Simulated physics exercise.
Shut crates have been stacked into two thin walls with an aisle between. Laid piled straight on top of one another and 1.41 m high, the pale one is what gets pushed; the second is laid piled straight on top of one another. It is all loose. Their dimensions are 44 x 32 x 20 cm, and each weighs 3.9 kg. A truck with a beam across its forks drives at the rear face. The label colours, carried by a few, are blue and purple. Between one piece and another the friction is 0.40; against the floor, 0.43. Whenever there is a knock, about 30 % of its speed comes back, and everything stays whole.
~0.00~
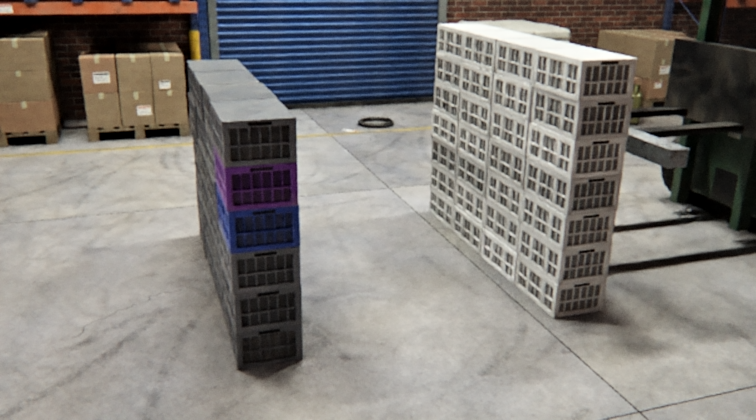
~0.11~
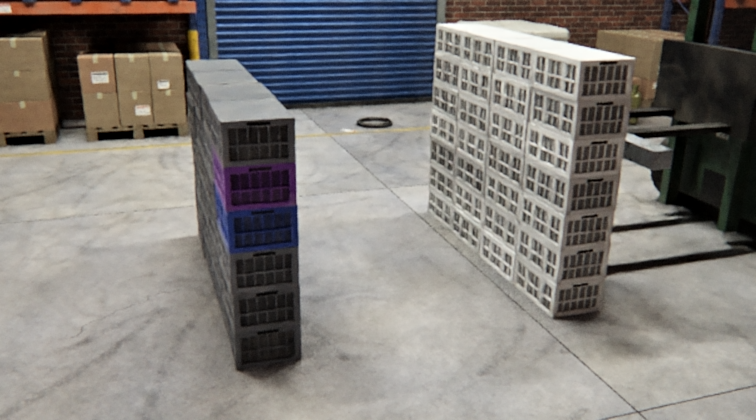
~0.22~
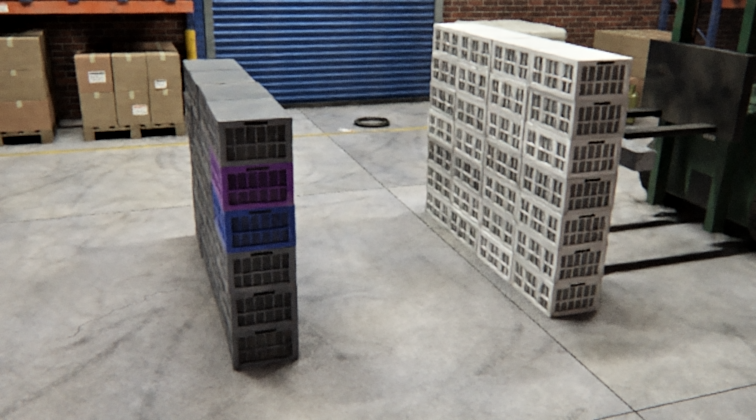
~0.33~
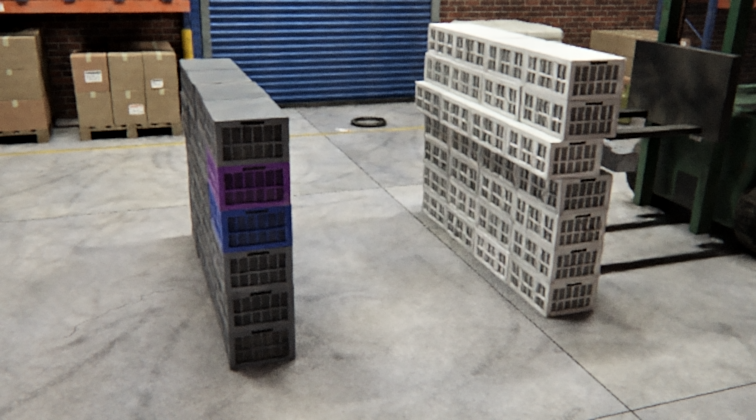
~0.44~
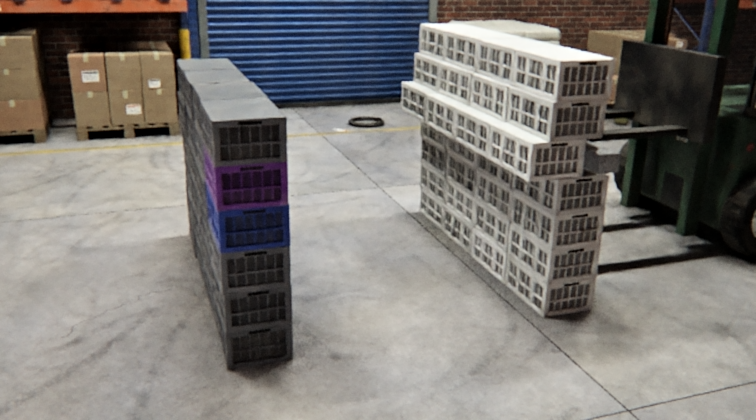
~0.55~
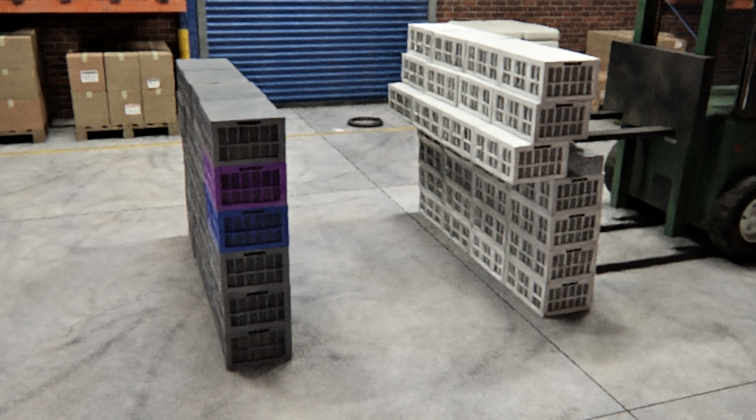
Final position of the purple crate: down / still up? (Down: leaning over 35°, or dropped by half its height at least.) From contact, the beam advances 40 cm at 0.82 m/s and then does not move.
Oh, that one is fine.
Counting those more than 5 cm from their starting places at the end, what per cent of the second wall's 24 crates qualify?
That comes to 0 in a hundred.
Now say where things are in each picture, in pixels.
In the first picture (pixels give the middle of a visible side; the camera pans a little), beam (677, 159) 18 cm from the wall; purple crate (262, 187); blue crate (265, 230); none of the others has stirred.
Beam (661, 160) 9 cm from the wall; purple crate (261, 187), in the second picture.
Beam (644, 161) 1 mm in; purple crate (258, 187), in the third picture.
Beam (626, 163) 9 cm in; purple crate (255, 187), in the fourth picture.
Beam (608, 164) 18 cm in; purple crate (253, 187), in the fifth picture.
Beam (592, 166) 27 cm in; purple crate (251, 187); blue crate (254, 229); none of the others has stirred, in the sixth picture.
After 0.72 s, 0 of the pale wall down; none of the 24 crates of the second wall down; purple crate unmoved.
After 1.02 s, 12 of the pale wall down; none of the 24 crates of the second wall down; purple crate unmoved.
After 1.54 s, 15 of the pale wall down; none of the 24 crates of the second wall down, 8 disturbed; purple crate 35 mm from its place; blue crate 49 mm from its place.
In the end (3.1 s), 15 of the pale wall down; none of the 24 crates of the second wall down, 8 disturbed; purple crate 32 mm from its place; blue crate 48 mm from its place. From the last view, middles, purple crate near (237, 173), blue crate near (236, 214).
